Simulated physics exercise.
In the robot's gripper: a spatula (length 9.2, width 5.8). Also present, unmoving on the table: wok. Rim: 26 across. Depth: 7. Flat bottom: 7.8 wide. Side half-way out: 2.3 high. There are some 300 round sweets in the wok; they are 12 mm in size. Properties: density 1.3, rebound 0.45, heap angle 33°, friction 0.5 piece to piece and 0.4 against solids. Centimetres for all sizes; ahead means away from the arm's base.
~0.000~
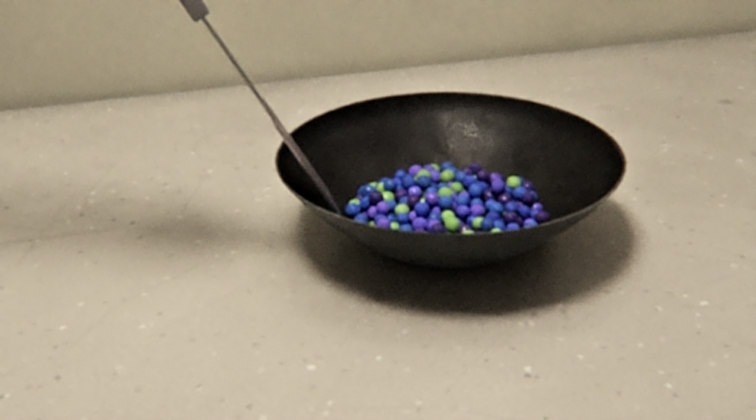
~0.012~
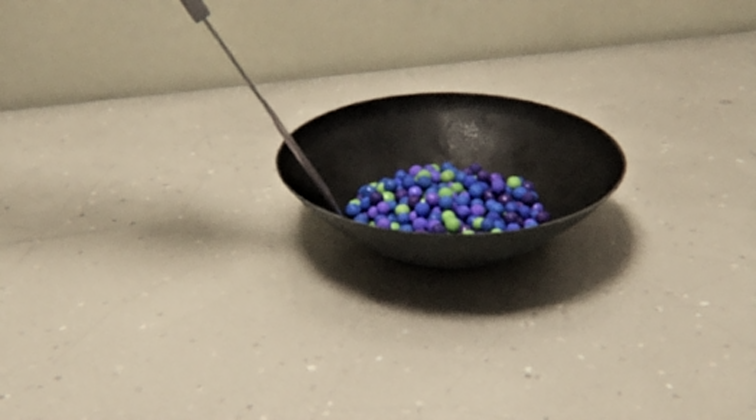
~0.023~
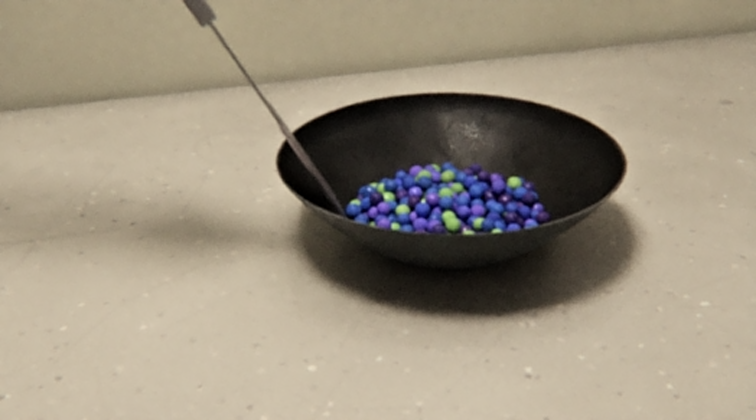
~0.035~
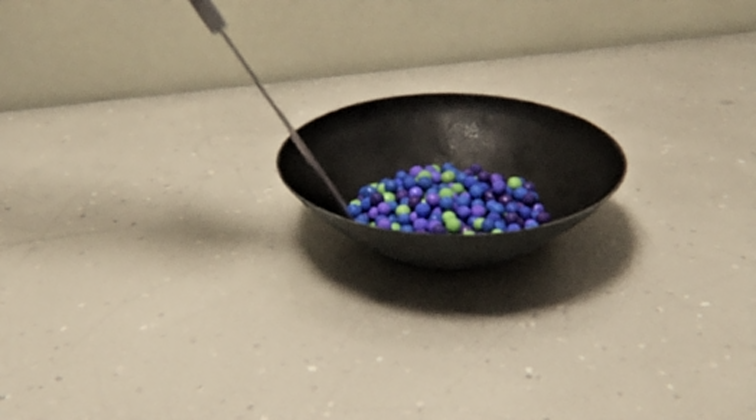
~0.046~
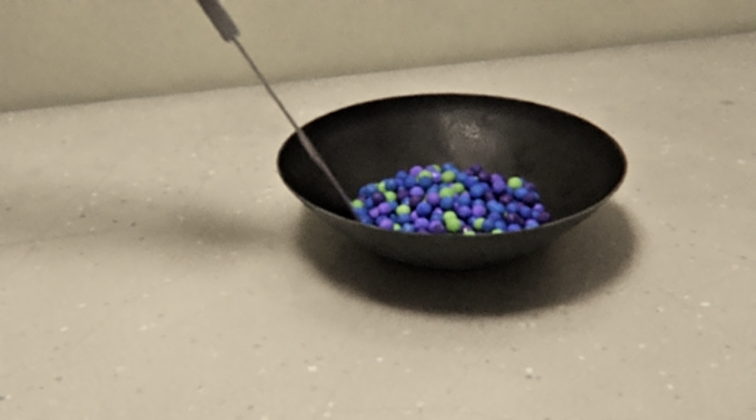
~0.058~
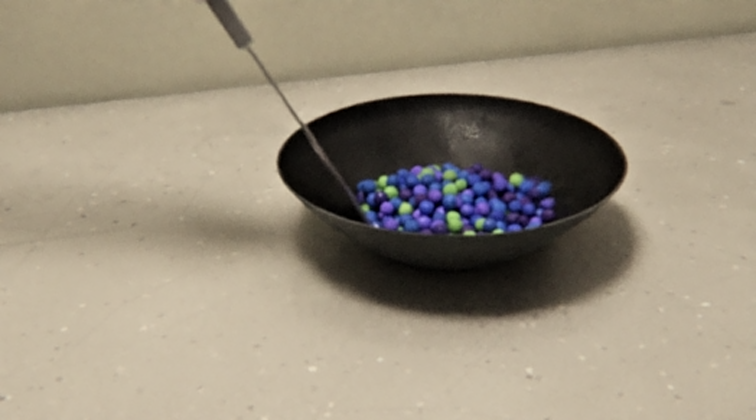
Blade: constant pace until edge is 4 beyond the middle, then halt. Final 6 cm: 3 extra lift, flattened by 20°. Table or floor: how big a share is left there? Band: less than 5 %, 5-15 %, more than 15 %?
Less than 5 %.
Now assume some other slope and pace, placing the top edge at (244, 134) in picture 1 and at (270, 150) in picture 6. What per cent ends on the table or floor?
Around 0 per cent finishes on the table or floor.
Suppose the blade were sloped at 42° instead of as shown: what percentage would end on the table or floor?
Estimate: Approx. 0 %.
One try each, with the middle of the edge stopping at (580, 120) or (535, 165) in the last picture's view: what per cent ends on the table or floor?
First try about 35 percent, second about 10 percent.
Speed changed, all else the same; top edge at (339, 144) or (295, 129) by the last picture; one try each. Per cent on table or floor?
Estimates: Near 10 %, near 0 %.
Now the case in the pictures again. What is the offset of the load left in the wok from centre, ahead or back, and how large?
Offset forward: Around 4.0 cm.
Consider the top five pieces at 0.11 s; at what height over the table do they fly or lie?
Some 7 cm.
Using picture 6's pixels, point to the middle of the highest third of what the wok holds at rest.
Somewhere around (535, 175) in the last picture.
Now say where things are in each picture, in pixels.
In the first frame, spatula top edge at (269, 112), sloping 61°; upper third of the load around (439, 200), from x 355 to 540, top at y 170; 303 in the wok.
In the second frame, spatula top edge at (270, 113), sloping 61°; upper third of the load around (439, 200), from x 355 to 545, top at y 170.
In the third frame, spatula top edge at (275, 116), sloping 61°; upper third of the load around (440, 200), from x 355 to 545, top at y 170.
In the fourth frame, spatula top edge at (285, 123), sloping 61°; upper third of the load around (440, 200), from x 355 to 545, top at y 170.
In the fifth frame, spatula top edge at (297, 130), sloping 61°; upper third of the load around (447, 200), from x 355 to 545, top at y 170.
In the sixth frame, spatula top edge at (309, 136), sloping 61°; upper third of the load around (450, 197), from x 365 to 550, top at y 170; 303 in the wok.
By 0.11 s, sloping 61°, highest piece 7 above the table; 303 in the wok.
By 0.16 s, sloping 52°, highest piece 10 above the table; 300 in the wok, 3 on the blade or in flight.
By 0.38 s, sloping 41°, highest piece 7 above the table; 294 in the wok, 8 on the table or floor, 1 on the blade or in flight.
By 1.43 s, sloping 41°, highest piece 6 above the table; 294 in the wok, 9 on the table or floor.
Final count, 294 in the wok, 9 on the table or floor. That is 3 % on the table or floor.
